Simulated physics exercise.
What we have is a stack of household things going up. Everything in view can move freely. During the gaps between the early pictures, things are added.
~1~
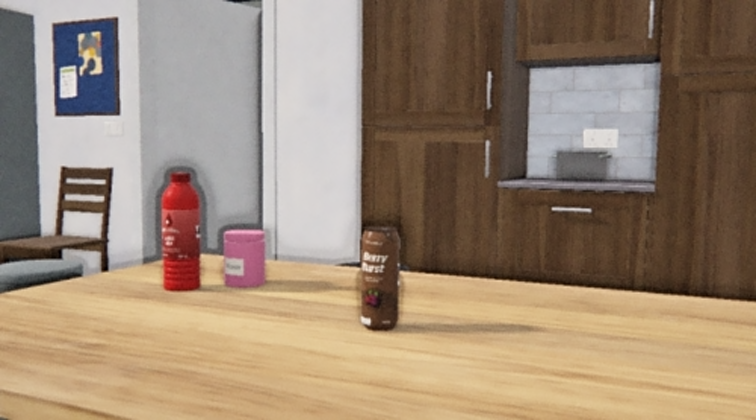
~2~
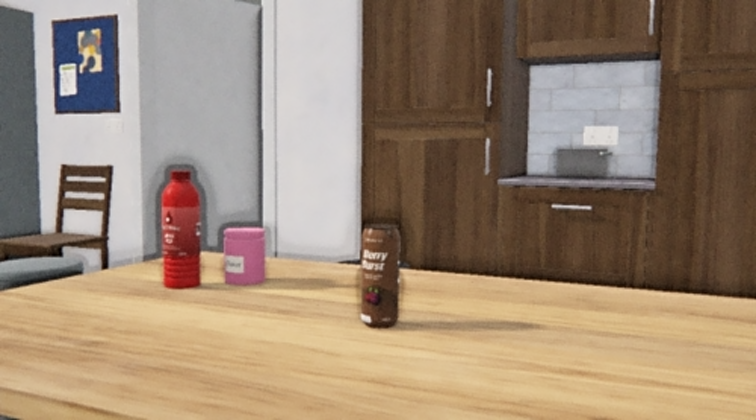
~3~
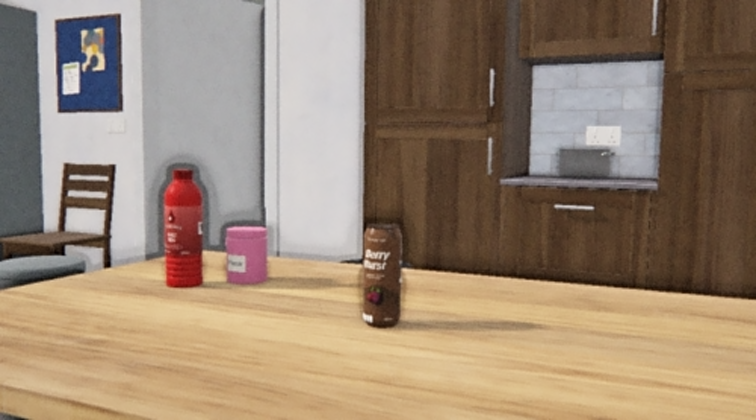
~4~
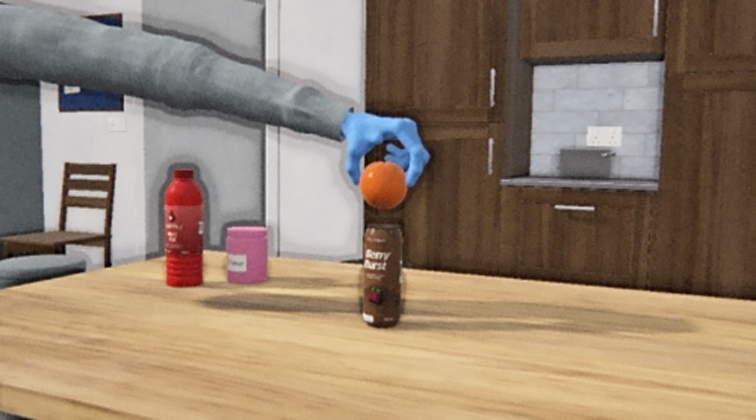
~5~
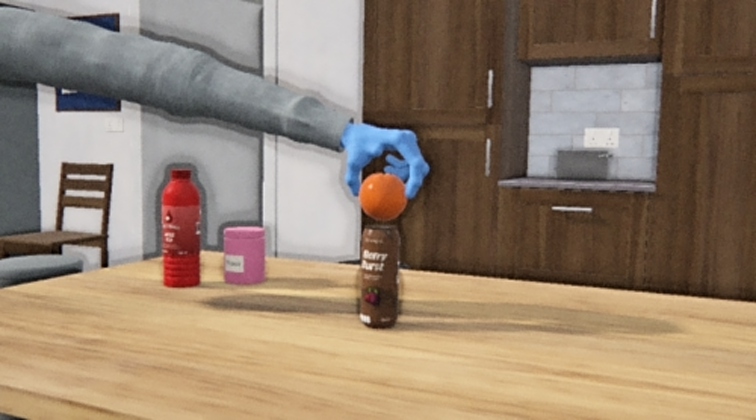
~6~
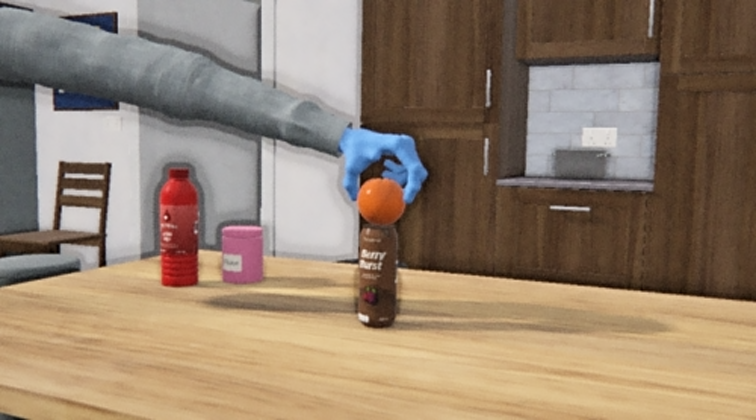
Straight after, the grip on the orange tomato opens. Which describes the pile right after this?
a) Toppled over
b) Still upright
The answer is b.
Then, 0.30 s later than the last frame, all is still.
Then, 0.70 s later than the last frame, orange tomato resting near (382, 202).
When it is over, all 4 as before. End places, in pixels of the last picture, orange tomato near (382, 202). The pile keeps its balance.
